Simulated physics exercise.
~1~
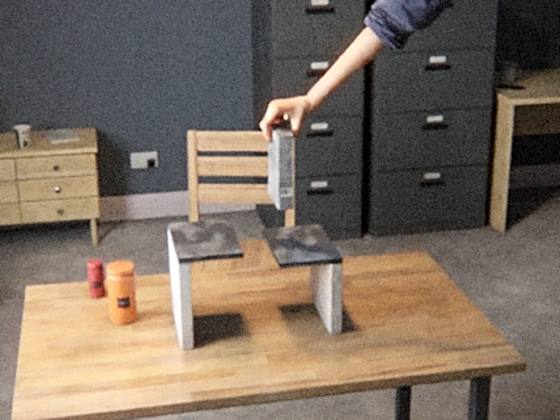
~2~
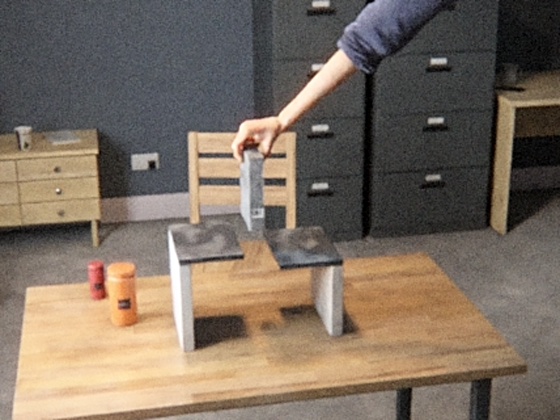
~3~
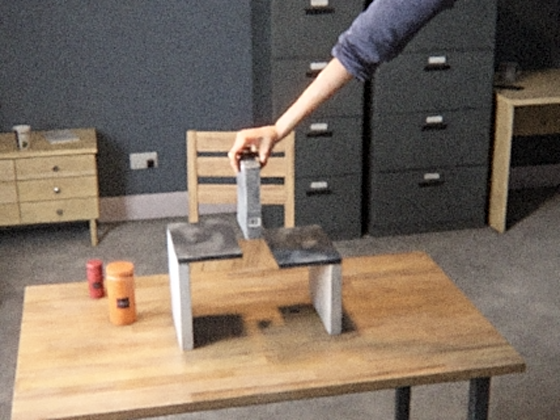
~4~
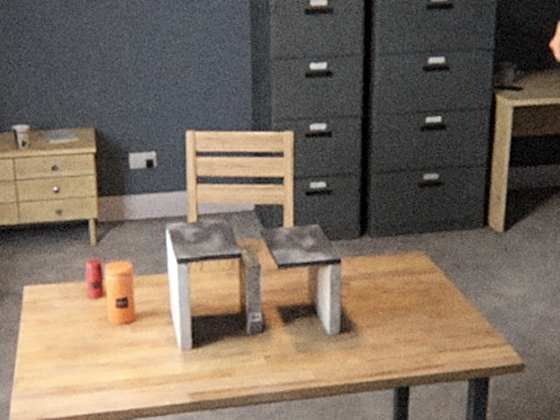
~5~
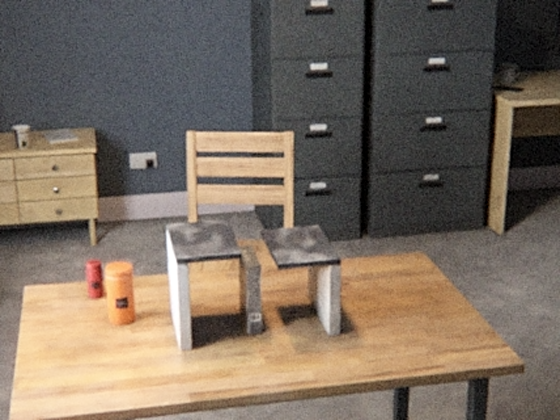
A hand held a grey packet upright above the gap between two dark-topped ledges on a wooden table, shifted it left and lowered it, then let go and drew back. The packet dropped through and stood between the ledges, beside the unmoved orange jar and red shaker.
